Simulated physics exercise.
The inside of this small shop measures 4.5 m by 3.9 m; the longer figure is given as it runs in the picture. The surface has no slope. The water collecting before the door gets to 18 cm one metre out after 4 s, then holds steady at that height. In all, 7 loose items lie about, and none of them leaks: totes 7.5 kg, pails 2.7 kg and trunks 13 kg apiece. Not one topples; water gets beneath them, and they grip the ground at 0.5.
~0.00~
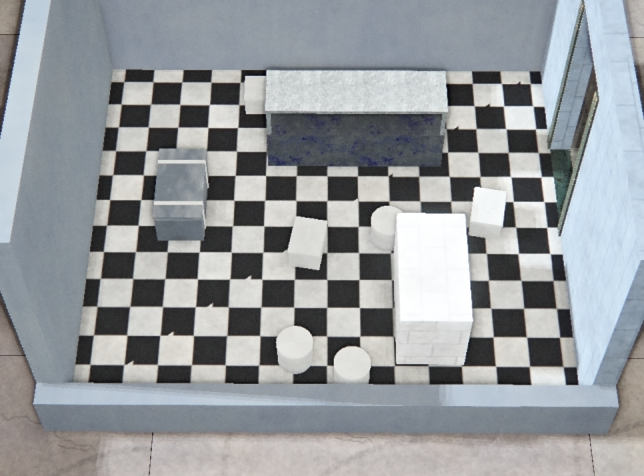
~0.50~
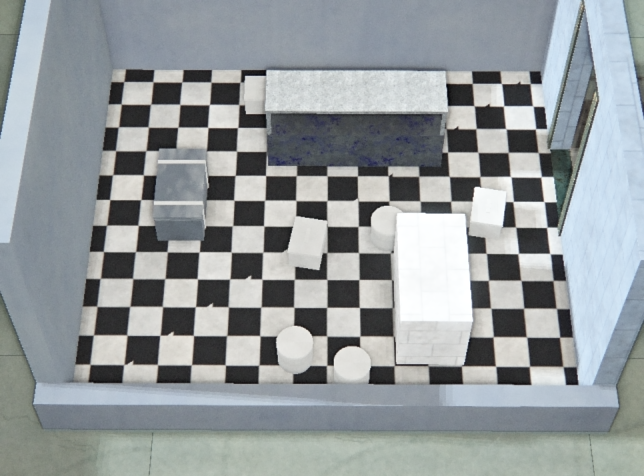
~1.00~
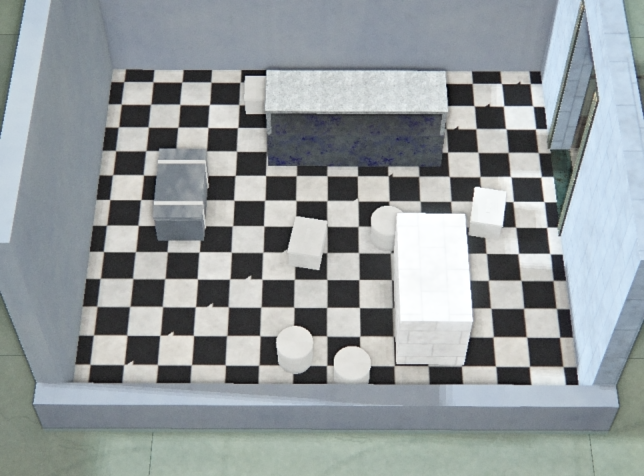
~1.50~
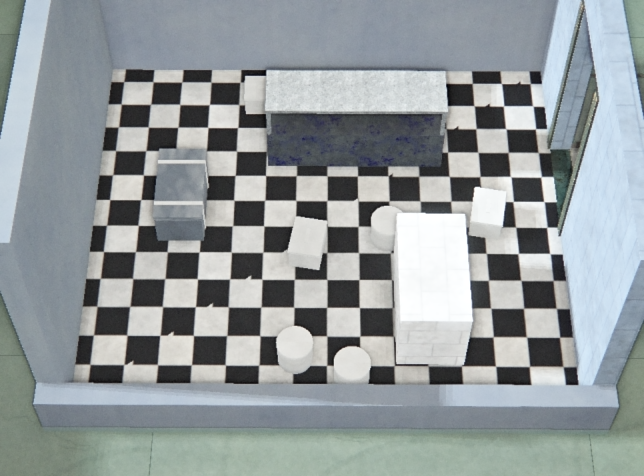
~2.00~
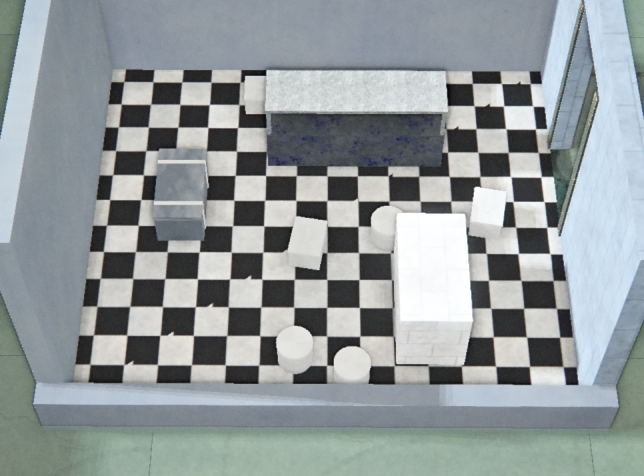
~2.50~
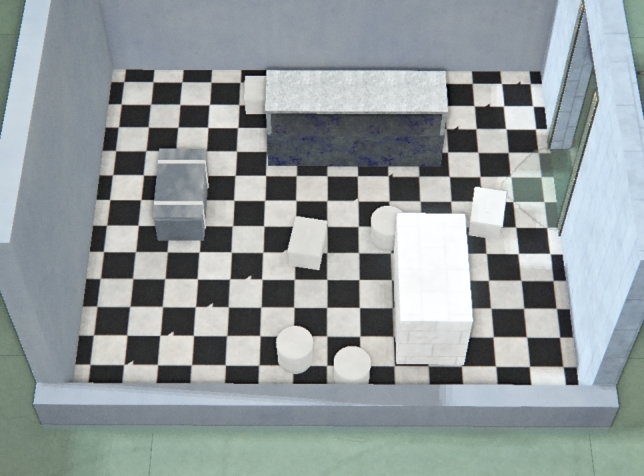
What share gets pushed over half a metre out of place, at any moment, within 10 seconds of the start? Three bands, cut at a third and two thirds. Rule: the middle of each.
It ends up in the central band.
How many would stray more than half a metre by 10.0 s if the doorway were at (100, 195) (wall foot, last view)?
The answer then is 6.
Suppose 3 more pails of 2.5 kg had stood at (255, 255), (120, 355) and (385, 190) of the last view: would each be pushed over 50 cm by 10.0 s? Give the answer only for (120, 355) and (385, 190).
Well, the first one stays inside the mark, and the second tops the mark.
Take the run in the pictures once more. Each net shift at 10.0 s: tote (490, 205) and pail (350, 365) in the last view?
Respectively 300 and 5 cm.
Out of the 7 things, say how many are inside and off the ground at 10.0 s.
At that time the total is 2.
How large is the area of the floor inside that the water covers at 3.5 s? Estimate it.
Wet area: Approx. 2.0 m2.
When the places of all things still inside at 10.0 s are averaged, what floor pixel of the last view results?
It sits at about (244, 281).
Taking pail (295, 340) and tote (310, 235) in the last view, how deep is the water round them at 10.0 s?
First about 5 cm, second about 4 cm.
After 3.5 s 0 of 7 are over 50 cm from their spots; 0 afloat.
After 4.5 s 0 of 7 are over 50 cm from their spots; 0 afloat.
After 7.0 s 2 of 7 are over 50 cm from their spots; 0 afloat.
After 10.0 s 4 of 7 are over 50 cm from their spots, and 4 have been at some point; 2 afloat.
